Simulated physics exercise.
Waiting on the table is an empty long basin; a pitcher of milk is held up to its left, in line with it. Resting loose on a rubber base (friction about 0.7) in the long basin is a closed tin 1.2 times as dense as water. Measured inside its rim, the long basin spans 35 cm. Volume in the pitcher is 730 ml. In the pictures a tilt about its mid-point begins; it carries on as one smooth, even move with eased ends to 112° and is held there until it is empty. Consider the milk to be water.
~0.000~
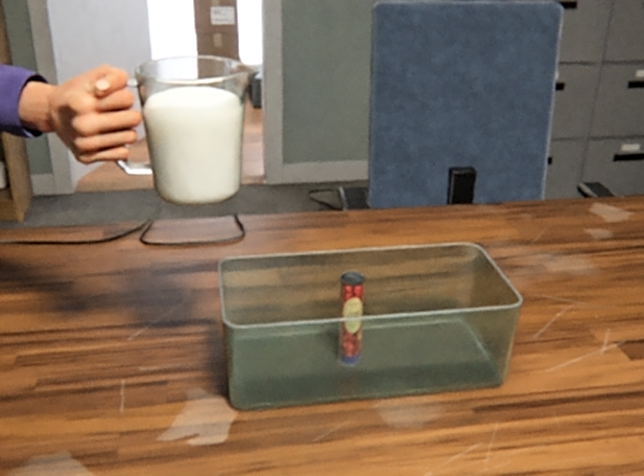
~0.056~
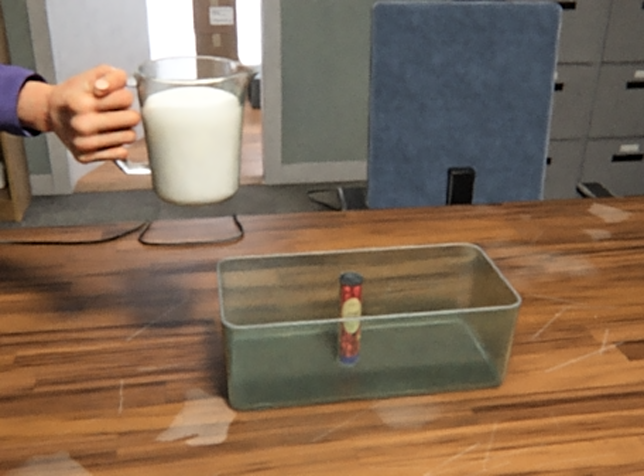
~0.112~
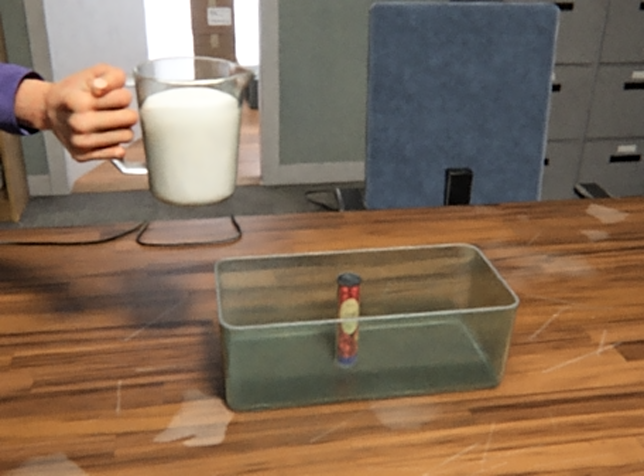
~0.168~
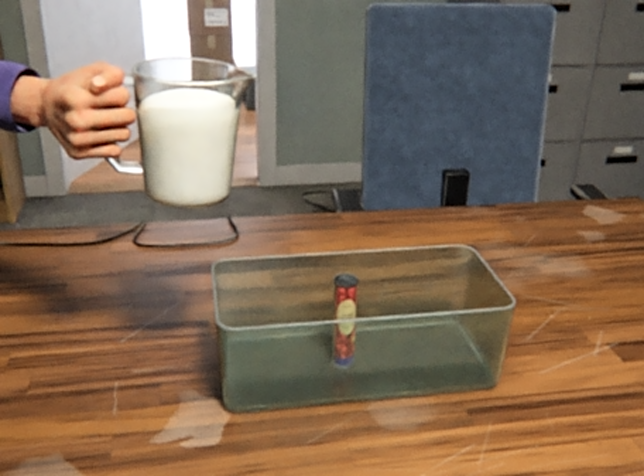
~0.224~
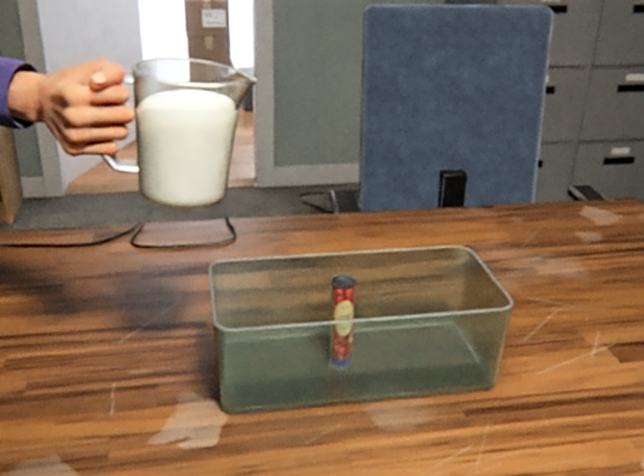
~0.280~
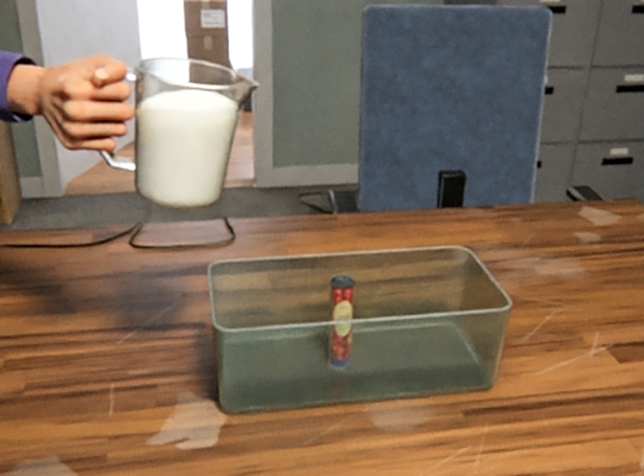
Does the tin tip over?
Yes, it tips over.
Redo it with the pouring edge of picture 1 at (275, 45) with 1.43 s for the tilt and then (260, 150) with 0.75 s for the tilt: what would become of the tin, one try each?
First it tips over; then it stays on its base.
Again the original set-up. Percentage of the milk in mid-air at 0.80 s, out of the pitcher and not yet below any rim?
I'd put it at about 10 percent.
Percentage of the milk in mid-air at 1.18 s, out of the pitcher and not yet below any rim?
Something like 26 per cent is in the air then.
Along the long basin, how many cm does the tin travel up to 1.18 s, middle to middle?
Roughly 5 cm.
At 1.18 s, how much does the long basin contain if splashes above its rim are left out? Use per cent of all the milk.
I'd say roughly 42 in a hundred of it.
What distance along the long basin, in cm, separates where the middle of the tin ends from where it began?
10.0 cm.
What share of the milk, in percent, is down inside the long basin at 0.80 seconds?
Estimate - around 0 in a hundred parts.
After 0.80 s the tilt is 61° and 90 per cent is still to pour; the tin stands where it began.
After 1.18 s the tilt is 99° and 30 per cent is still to pour; the tin leans 50°.
After 1.58 s the tilt is 112° and 0 per cent is still to pour; the tin lies on its side.
After 2.01 s the tilt is 112° and 0 per cent is still to pour; the tin lies on its side.
In the end the tin lies on its side.
